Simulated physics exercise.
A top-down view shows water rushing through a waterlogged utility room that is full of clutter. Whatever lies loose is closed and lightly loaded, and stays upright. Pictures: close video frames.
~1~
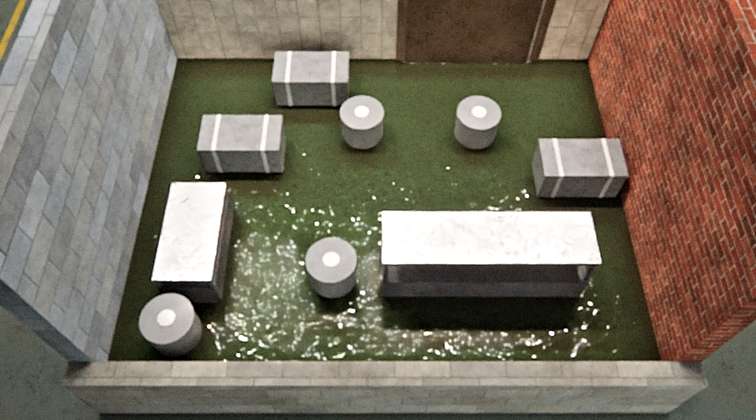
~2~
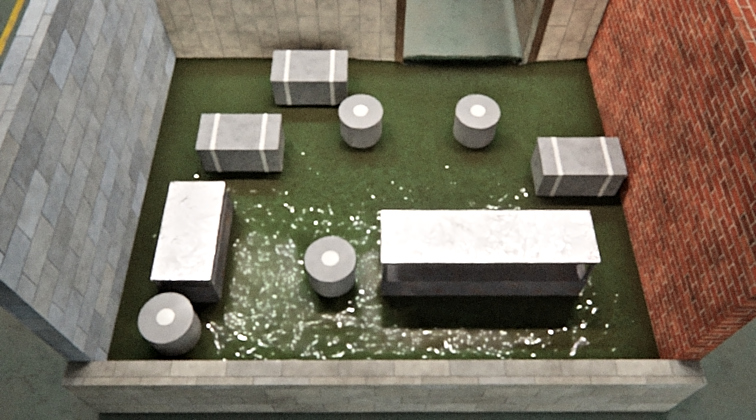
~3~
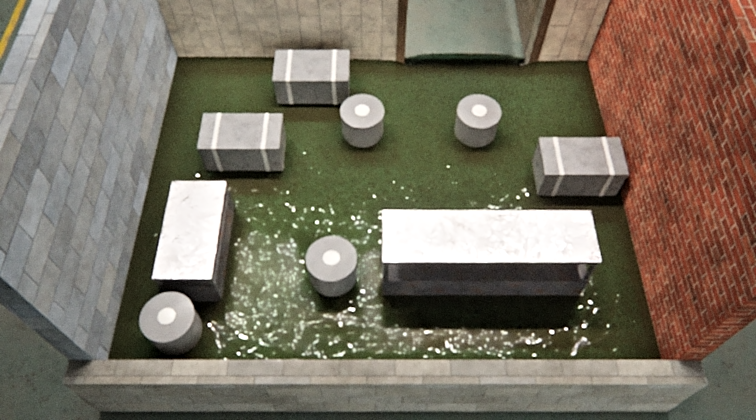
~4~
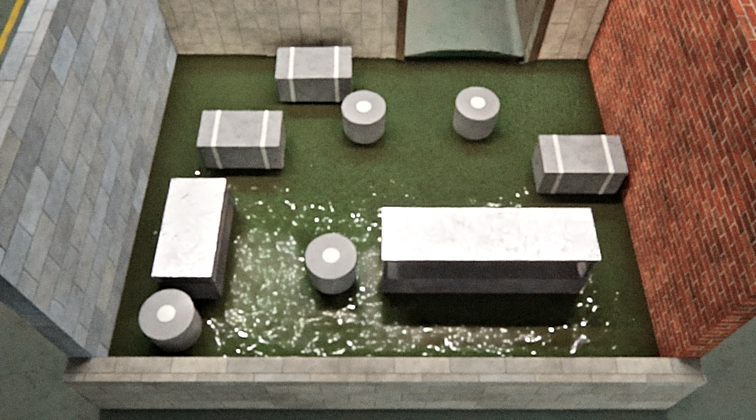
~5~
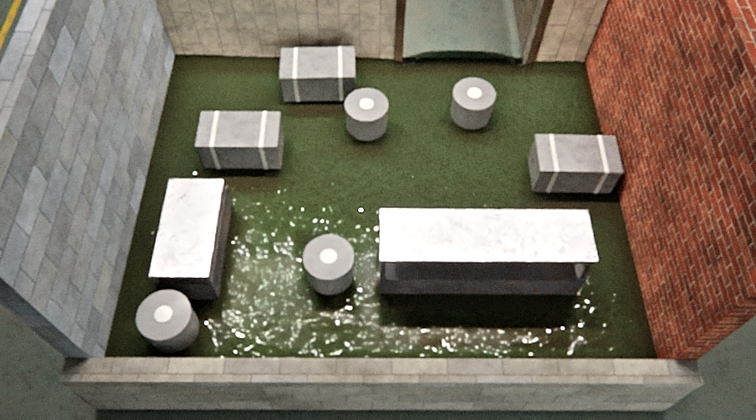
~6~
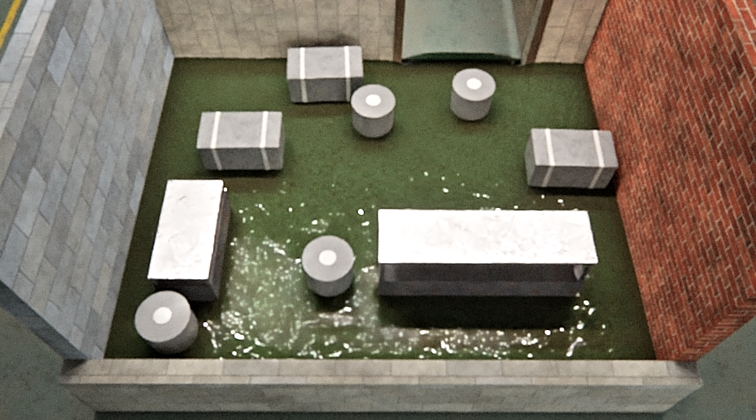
We see a walled, waterlogged room from above, cluttered with blocks and round grey tubs, as the dark panel in the back wall gives way to an opening; afterwards two tubs near it and some nearby blocks drift slightly.
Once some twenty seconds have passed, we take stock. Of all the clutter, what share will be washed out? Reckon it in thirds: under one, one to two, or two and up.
Two and up, in thirds.
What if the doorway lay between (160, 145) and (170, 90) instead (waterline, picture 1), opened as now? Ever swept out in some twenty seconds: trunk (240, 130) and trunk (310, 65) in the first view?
Going in order, the first is lost through the gap and the second is remaining.
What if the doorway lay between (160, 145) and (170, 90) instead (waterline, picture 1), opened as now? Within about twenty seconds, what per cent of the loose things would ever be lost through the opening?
Roughly 10 per cent.
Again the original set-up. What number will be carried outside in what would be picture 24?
The number is 4.
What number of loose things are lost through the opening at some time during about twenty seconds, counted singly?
I count 5.
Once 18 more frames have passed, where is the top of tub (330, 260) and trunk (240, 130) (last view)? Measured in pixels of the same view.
Approximately (431, 182) for the first and (333, 98) for the second.
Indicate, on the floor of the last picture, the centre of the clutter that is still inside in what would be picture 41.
Mean floor position: Approx. (355, 282) px, last view.
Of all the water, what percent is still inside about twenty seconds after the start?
40 %.
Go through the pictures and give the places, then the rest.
The first frame shows a tub at (479, 112) floats; a tub at (362, 112) floats; 0 of 7 have shifted.
The second frame shows a tub at (478, 111), afloat; a tub at (361, 111) floats; 0 of 7 have shifted.
The third frame shows a tub at (479, 111), afloat; a tub at (362, 111) floats; 0 of 7 have shifted.
The fourth frame shows a tub at (478, 103), afloat, close to its start; a tub at (364, 107), afloat, close to its start; 1 of 7 have shifted.
The fifth frame shows a tub at (474, 94), afloat, close to its start; a tub at (367, 104), afloat, close to its start; 3 of 7 have shifted.
The sixth frame shows a tub at (474, 84) floats, a stride from its start; a tub at (373, 101), afloat, close to its start; 4 of 7 have shifted.
A moment on, 1 of 7 are out; 6 afloat.
Next, 4 of 7 are out; 3 afloat.
Later, 5 of 7 are out; 2 afloat.
In the end, 5 of 7 are out; 2 afloat.
